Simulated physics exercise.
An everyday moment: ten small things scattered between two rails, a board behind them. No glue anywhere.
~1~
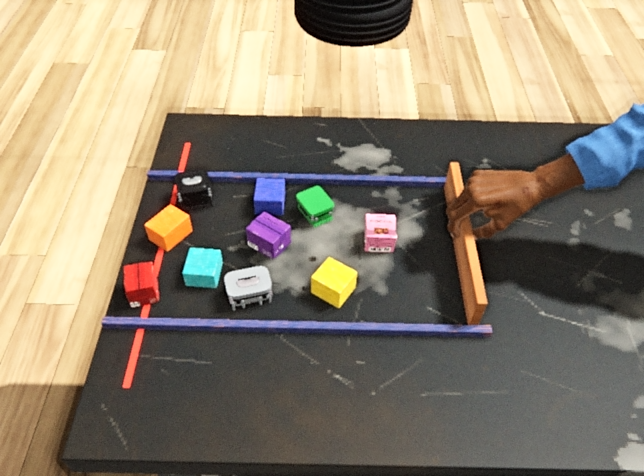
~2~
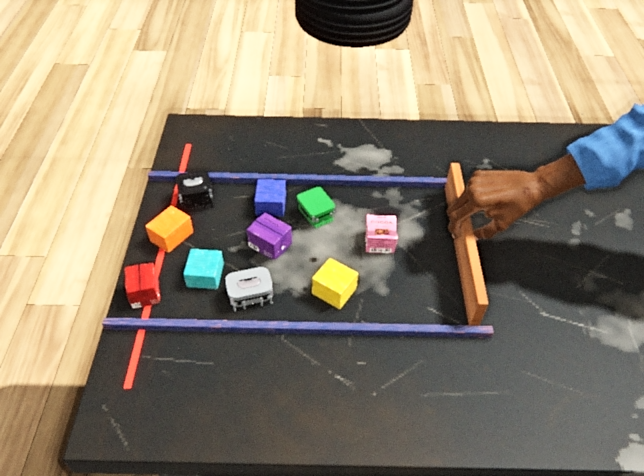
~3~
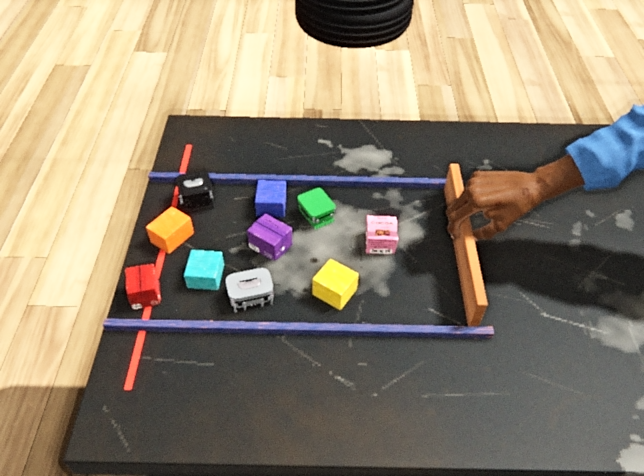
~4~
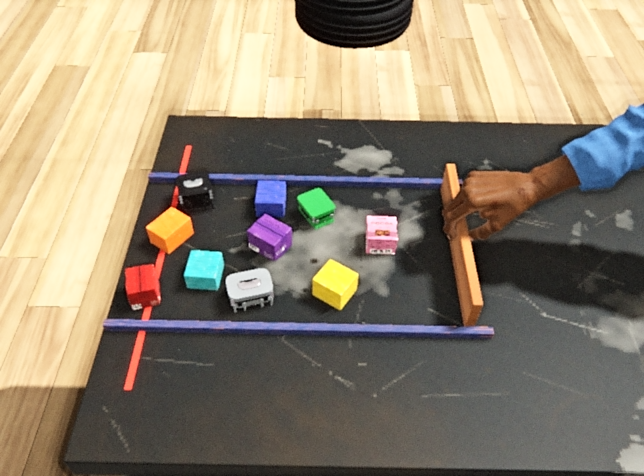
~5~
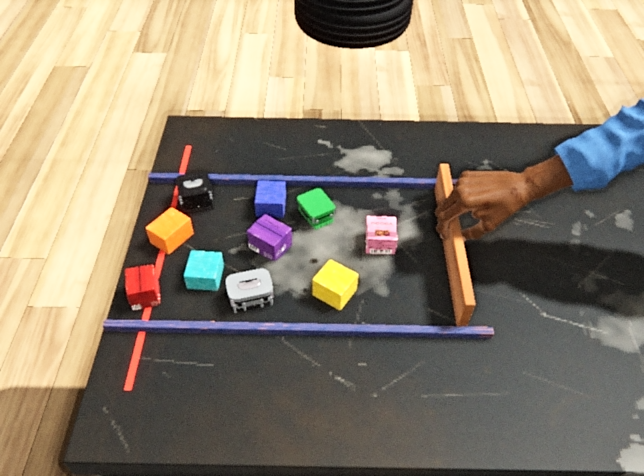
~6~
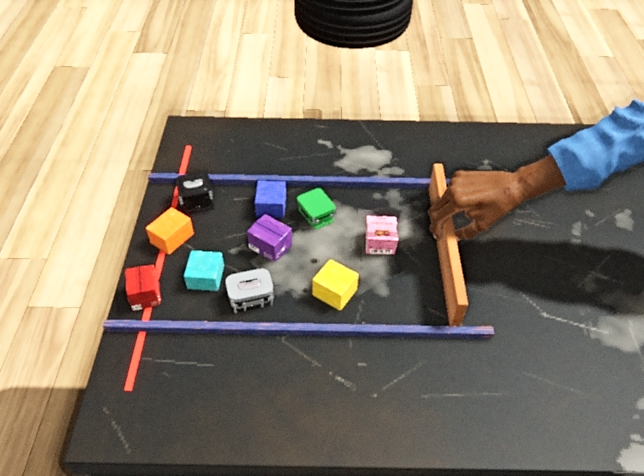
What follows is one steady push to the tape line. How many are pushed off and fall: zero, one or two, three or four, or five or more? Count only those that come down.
The number that fall off is five or more.
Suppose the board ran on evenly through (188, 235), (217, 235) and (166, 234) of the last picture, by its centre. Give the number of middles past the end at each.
Past the end: 3, 0 and 6.
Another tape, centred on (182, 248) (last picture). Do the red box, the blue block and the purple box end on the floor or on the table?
The red box falls, the blue block survives, the purple box holds on.
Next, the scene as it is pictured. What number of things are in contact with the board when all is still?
In contact: 4.
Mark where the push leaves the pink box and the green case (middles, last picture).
Near (150, 231) and (159, 202).
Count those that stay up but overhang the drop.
0 of them.
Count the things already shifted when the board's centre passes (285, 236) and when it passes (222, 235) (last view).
First 7, then 10.
A little later, none off yet; red box at rest near (143, 288); orange block at rest near (170, 231); black case at rest near (195, 192).
Next, none off yet; red box at rest near (143, 288); orange block at rest near (170, 231); black case moving near (189, 192).
When it is over, the number that fall off is five or more; down, purple box, blue block, grey case, black case, orange block and red box.
